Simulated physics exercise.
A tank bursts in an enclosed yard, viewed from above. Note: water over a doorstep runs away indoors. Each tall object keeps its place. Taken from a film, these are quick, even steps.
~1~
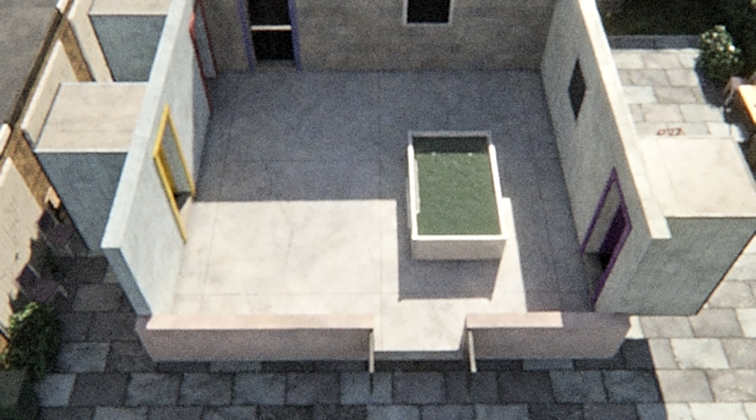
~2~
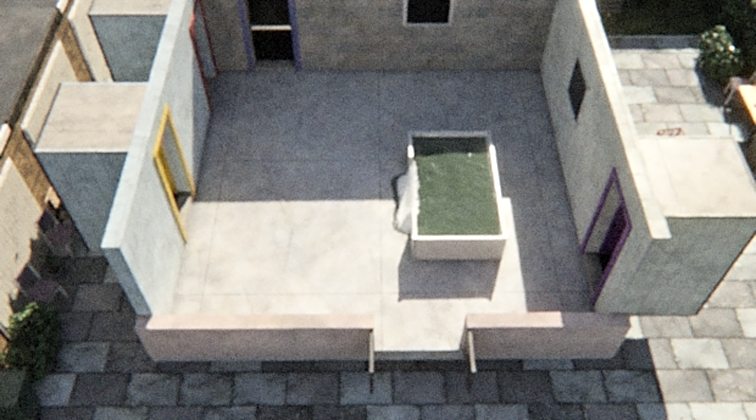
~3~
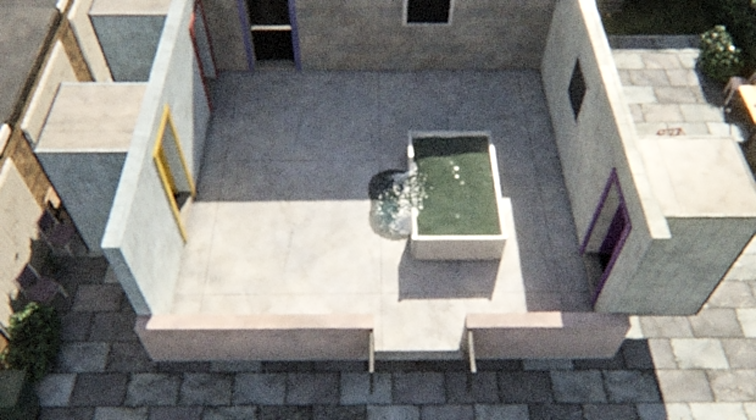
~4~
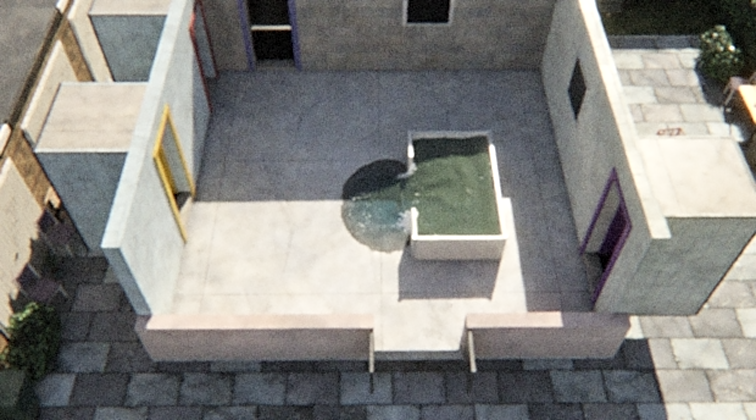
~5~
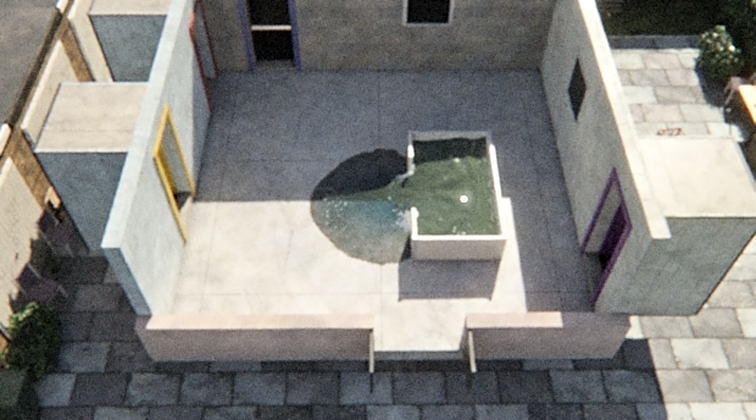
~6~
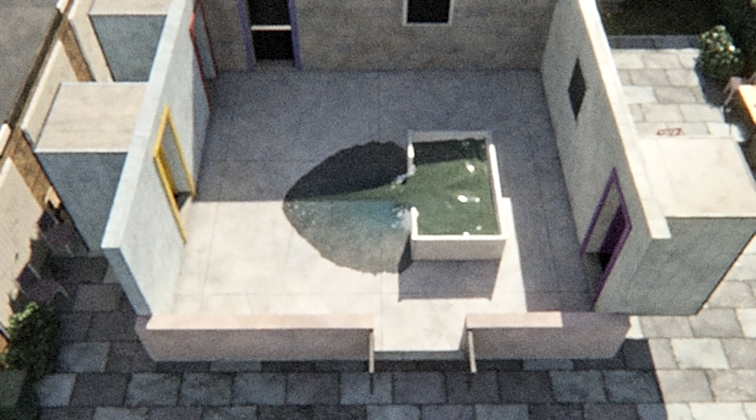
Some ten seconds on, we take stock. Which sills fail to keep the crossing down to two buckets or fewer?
Purple door: Two buckets at most, yellow door: Two buckets at most, red door: Above two buckets, blue door: Two buckets at most.
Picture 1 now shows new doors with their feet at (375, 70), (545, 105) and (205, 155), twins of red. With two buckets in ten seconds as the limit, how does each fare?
In order, the new doors go: Undershoots, undershoots, overshoots.
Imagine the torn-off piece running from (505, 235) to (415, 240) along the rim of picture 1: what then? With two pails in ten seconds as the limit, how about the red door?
Result - red door: Within bounds.
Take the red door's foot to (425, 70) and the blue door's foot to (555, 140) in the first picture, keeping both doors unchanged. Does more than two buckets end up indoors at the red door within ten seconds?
Red is not flooded.
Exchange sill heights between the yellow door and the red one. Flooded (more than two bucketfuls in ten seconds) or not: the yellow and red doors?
Yellow door runs over, red door stays within.
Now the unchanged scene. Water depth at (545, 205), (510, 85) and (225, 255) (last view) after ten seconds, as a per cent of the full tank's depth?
The three come to some 0, 2 and 12 per cent respectively.
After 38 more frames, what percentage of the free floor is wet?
About 55 per cent.
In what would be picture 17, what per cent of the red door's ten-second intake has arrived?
About 0 per cent.
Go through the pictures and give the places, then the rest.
Still water in the open tank at (454, 185), in the first picture.
Water pours out at (413, 196) and has run to (405, 231), in the second picture.
The front is at (375, 226), out from the gap at (413, 198), in the third picture.
Water pours out at (413, 198) and has run to (349, 185), in the fourth picture.
The front is at (316, 213), out from the gap at (413, 197), in the fifth picture.
Water pours out at (413, 197) and has run to (287, 203), in the sixth picture.
A moment on, water covers 25 % of the floor; the purple door not reached, the yellow door wet at the sill, nothing in, the red door not reached, the blue door not reached.
Next, water covers 40 % of the floor; the purple door not reached, the yellow door wet at the sill, nothing in, the red door not reached, the blue door not reached.
Then, water covers 45 % of the floor; the purple door not reached, the yellow door under two buckets in, the red door under two buckets in, the blue door wet at the sill, nothing in.
Later, water covers 55 % of the floor; the purple door not reached, the yellow door under two buckets in, the red door over two buckets in, the blue door under two buckets in.
In the end, water covers 85 % of the floor; the purple door wet at the sill, nothing in, the yellow door under two buckets in, the red door over two buckets in, the blue door under two buckets in.
